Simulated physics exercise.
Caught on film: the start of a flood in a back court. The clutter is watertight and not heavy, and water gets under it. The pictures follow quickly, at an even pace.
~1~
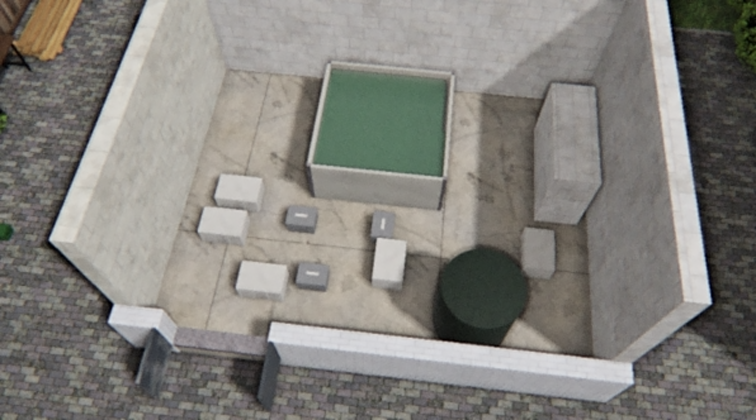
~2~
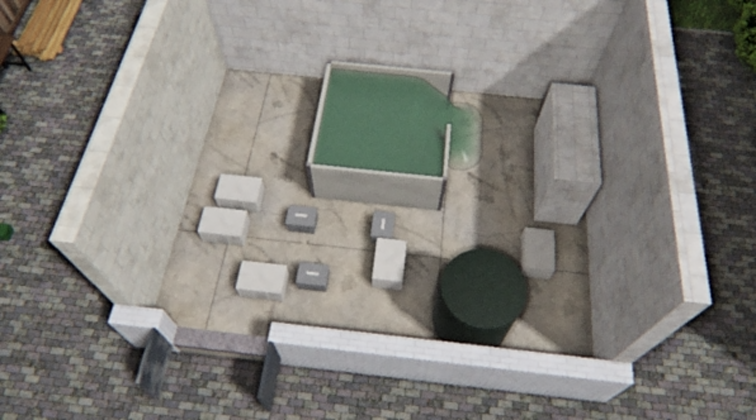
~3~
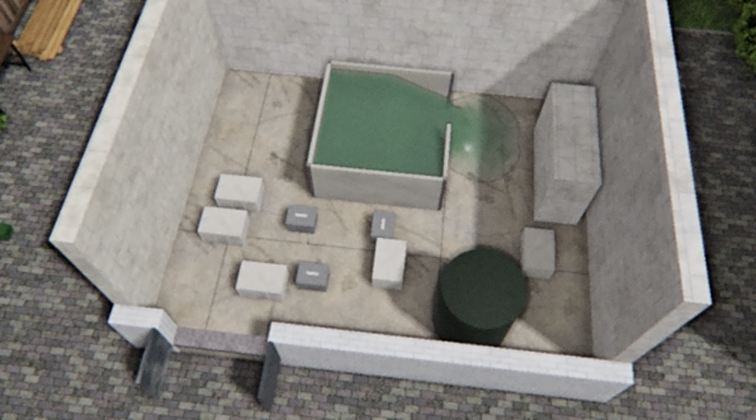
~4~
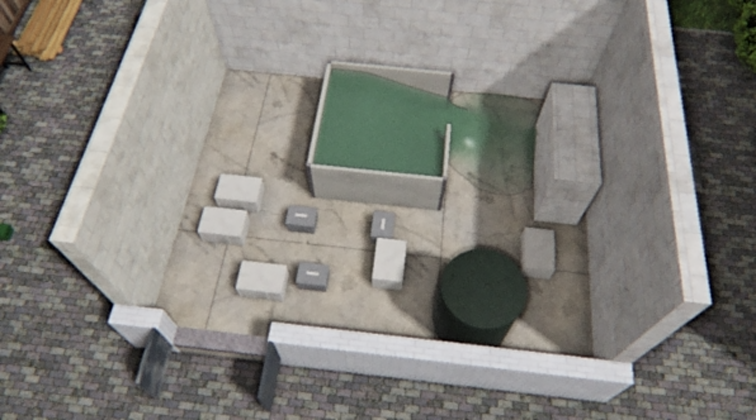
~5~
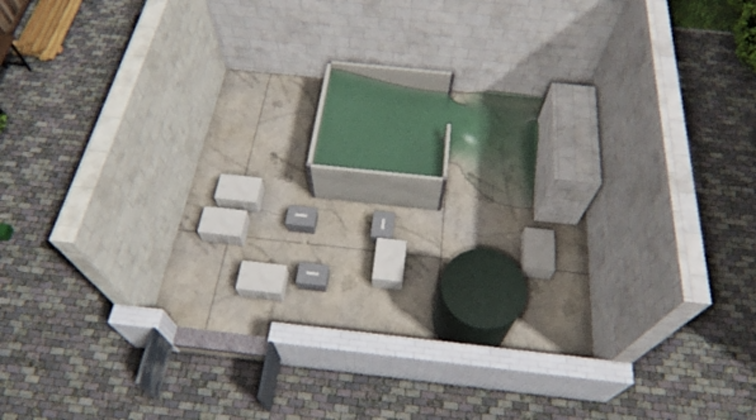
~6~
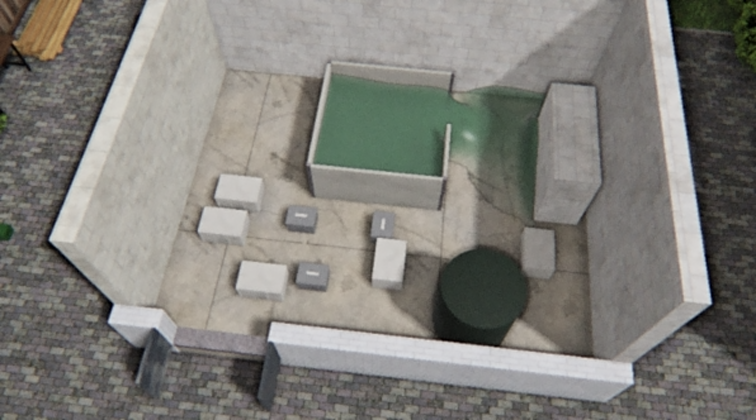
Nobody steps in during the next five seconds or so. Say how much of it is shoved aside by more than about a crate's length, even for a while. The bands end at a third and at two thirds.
It is less than a third.
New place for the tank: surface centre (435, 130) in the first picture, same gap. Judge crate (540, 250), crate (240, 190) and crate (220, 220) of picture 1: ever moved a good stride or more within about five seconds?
In that order: Swept aside, less than that, no.
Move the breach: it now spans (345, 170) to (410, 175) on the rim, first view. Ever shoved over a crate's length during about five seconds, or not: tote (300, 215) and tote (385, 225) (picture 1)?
In turn: Short of that, yes.
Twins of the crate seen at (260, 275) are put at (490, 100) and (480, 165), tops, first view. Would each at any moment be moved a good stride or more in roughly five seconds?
In turn: That far or more, moved that far.
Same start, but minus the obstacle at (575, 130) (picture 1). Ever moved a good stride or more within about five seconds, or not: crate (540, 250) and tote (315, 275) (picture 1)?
One after the other: Swept aside, never so far.
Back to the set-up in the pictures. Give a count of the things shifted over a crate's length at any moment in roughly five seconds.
That makes 2.
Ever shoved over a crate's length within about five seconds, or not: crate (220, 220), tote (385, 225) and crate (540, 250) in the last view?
As listed: Never so far, no, yes.
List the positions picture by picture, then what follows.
The first picture shows a crate at (238, 188), on the bottom; a tote at (383, 224), on the bottom; 0 of 8 have shifted.
The second picture shows a crate at (238, 188) rests on the ground; a tote at (383, 224), on the bottom; 0 of 8 have shifted.
The third picture shows a crate at (238, 188) rests on the ground; a tote at (383, 224) rests on the ground; 0 of 8 have shifted.
The fourth picture shows a crate at (238, 188) rests on the ground; a tote at (383, 224), on the bottom; 0 of 8 have shifted.
The fifth picture shows a crate at (238, 188), on the bottom; a tote at (383, 224), on the bottom; 0 of 8 have shifted.
The sixth picture shows a crate at (238, 188), on the bottom; a tote at (383, 224), on the bottom; 0 of 8 have shifted.
A moment on, 0 of 8 are well off their spots; 0 afloat.
Next, 0 of 8 are well off their spots; 0 afloat.
Later, 0 of 8 are well off their spots; 1 afloat.
In the end, 1 of 8 are well off their spots, and 2 have been at some point; 1 afloat.
